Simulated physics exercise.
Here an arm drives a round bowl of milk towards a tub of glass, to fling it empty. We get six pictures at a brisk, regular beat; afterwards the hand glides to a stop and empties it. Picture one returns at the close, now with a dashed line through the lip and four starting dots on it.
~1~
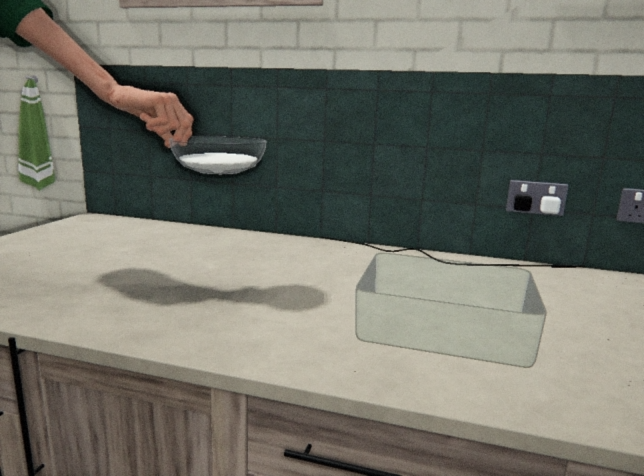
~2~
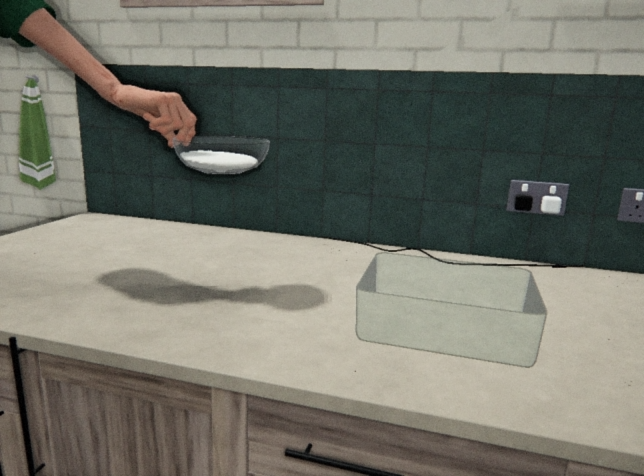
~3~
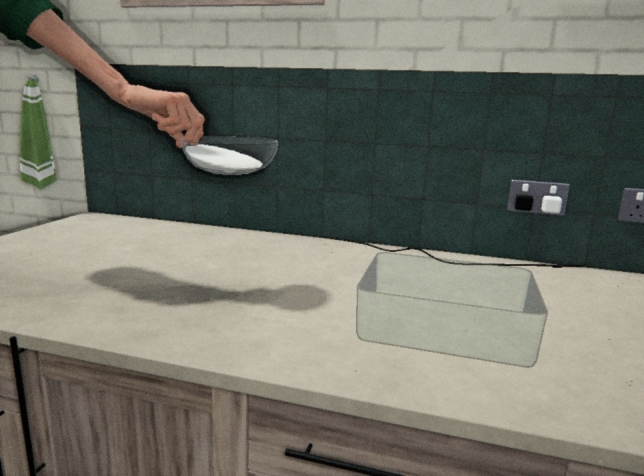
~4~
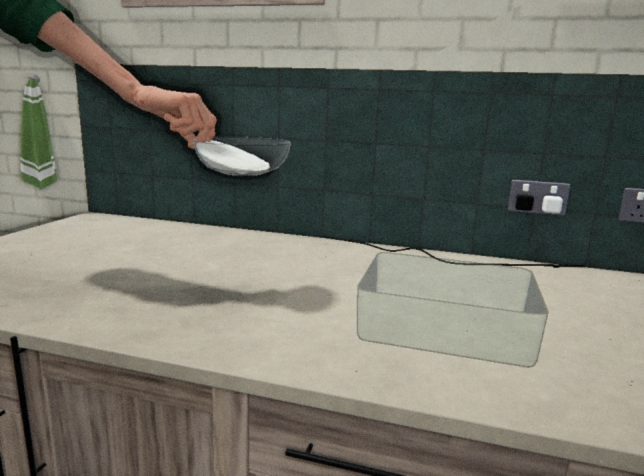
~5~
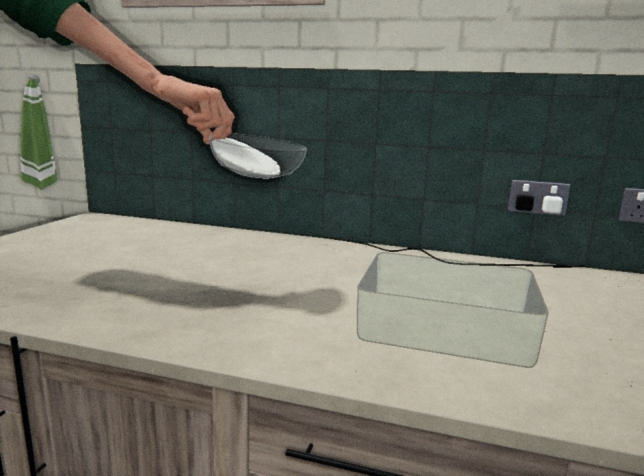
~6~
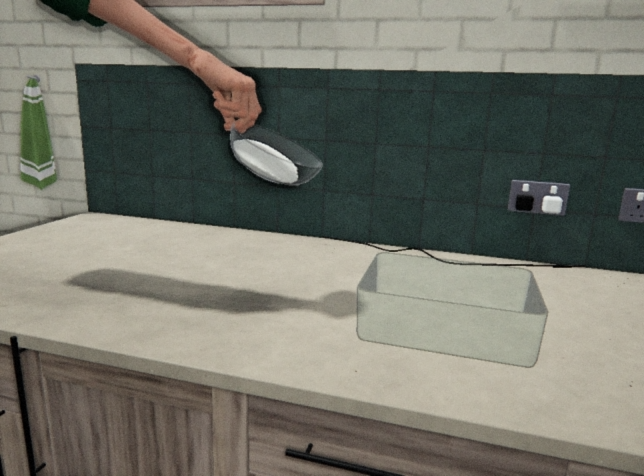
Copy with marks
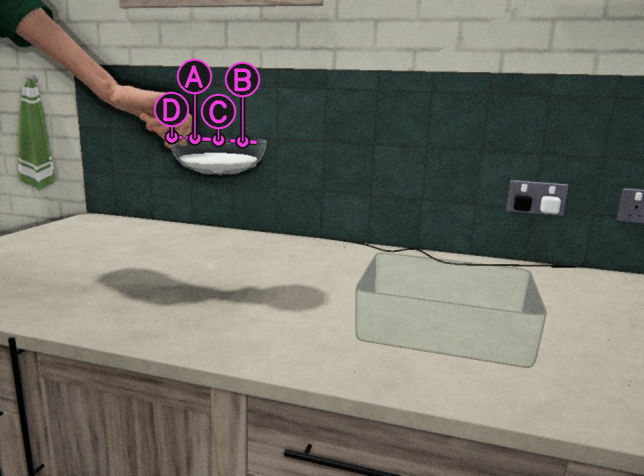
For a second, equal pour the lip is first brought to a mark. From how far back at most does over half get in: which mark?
Take B.
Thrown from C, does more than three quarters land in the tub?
No, less.
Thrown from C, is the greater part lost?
Yes, it does.
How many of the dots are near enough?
One of the four.
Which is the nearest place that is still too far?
Place C.
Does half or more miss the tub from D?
Yes, that goes wrong.
In magenta, A at (194, 138); B at (242, 141); C at (218, 139); D at (171, 137).
With A, about 3 % lands in the tub, 95 % falls short.
With B, about 68 % lands in the tub, 23 % falls short and 10 % goes beside or beyond.
With C, about 30 % lands in the tub, 66 % falls short and 3 % goes beside or beyond.
With D, about 0 % lands in the tub, 99 % falls short.
